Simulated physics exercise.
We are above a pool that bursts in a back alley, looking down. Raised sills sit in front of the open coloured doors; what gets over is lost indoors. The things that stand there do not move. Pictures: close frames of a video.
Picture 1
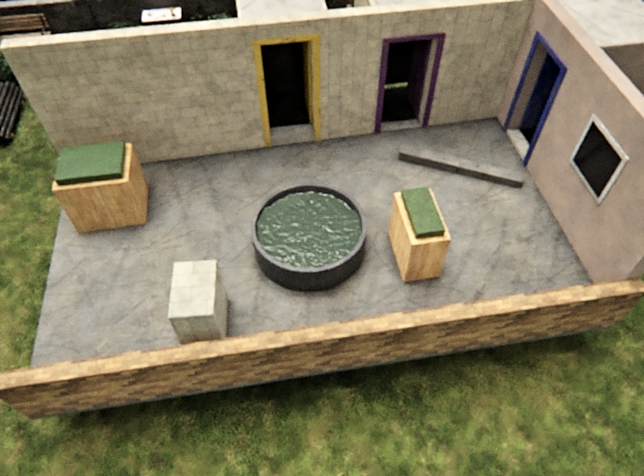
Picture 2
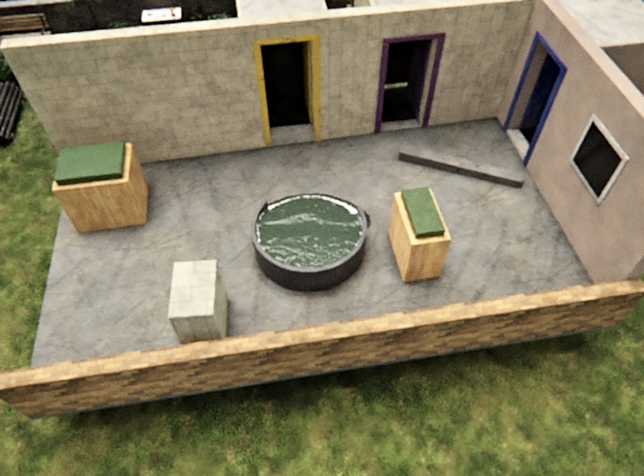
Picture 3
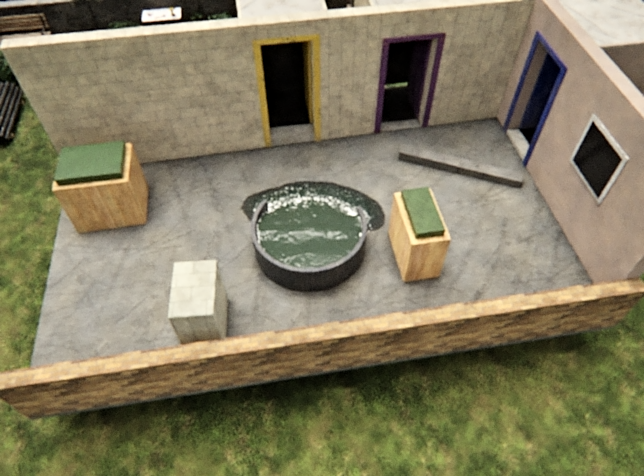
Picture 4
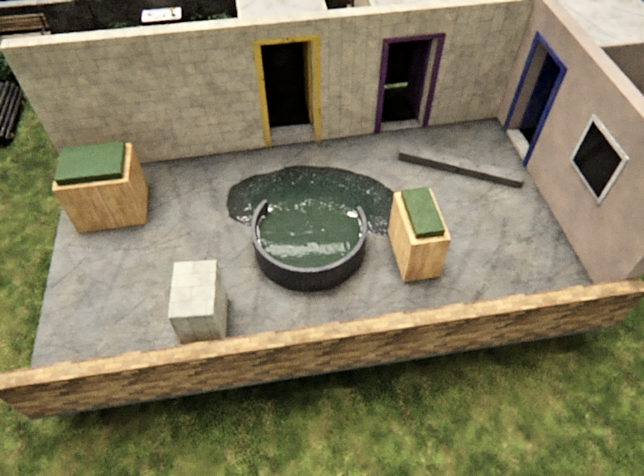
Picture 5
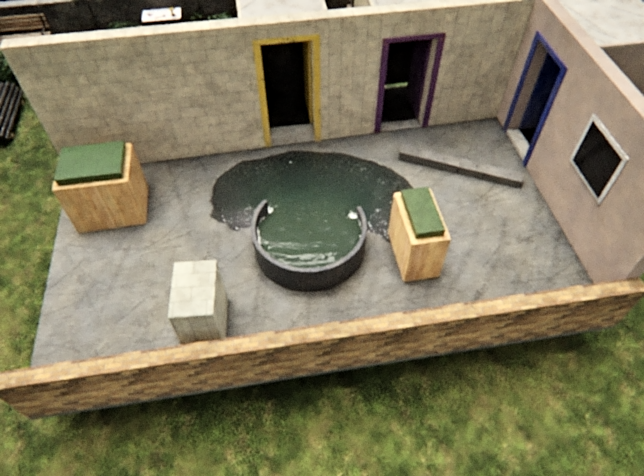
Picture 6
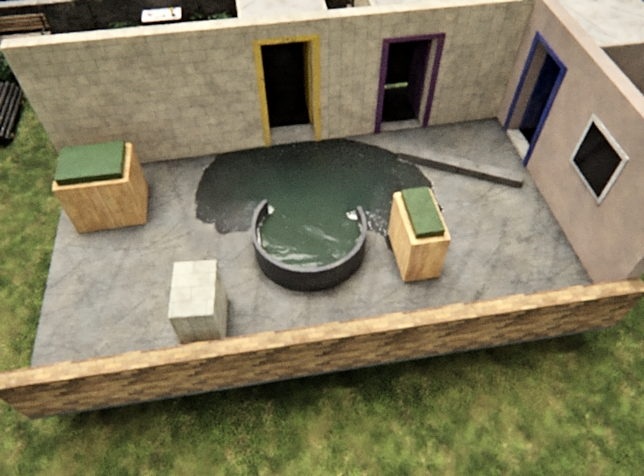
In a walled back alley, a round pool bursts and dark water spreads toward the doors.
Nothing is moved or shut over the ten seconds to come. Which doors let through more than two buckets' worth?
Purple door: Yes, more than two; yellow door: No, two buckets or less; blue door: No, two buckets or less.
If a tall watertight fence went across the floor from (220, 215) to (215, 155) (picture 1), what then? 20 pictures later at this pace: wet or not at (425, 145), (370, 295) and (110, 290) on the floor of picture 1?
In turn: Flooded, dry, no water.
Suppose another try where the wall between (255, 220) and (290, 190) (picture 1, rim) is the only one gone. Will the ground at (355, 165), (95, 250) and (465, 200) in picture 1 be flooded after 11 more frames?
Point by point: Unwetted; soaked; unwetted.
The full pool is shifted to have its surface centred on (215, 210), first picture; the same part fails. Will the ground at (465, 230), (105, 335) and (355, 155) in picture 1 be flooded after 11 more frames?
Bone-dry, bone-dry, soaked.
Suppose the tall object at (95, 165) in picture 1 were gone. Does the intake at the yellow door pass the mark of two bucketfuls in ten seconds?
In that case the yellow door gets less.
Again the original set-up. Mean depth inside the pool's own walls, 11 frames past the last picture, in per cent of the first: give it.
I make it 26 per cent.
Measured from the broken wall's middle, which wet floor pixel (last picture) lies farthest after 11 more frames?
(81, 174).
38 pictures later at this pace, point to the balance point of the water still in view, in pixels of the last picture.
Centre: Close to (322, 202).
A moment on, water covers 25 % of the floor; the purple door under two buckets in, the yellow door wet at the sill, nothing in, the blue door not reached.
Next, water covers 30 % of the floor; the purple door over two buckets in, the yellow door wet at the sill, nothing in, the blue door not reached.
Then, water covers 45 % of the floor; the purple door over two buckets in, the yellow door wet at the sill, nothing in, the blue door wet at the sill, nothing in.
Later, water covers 65 % of the floor; the purple door over two buckets in, the yellow door wet at the sill, nothing in, the blue door wet at the sill, nothing in.
In the end, water covers 70 % of the floor; the purple door over two buckets in, the yellow door wet at the sill, nothing in, the blue door wet at the sill, nothing in.
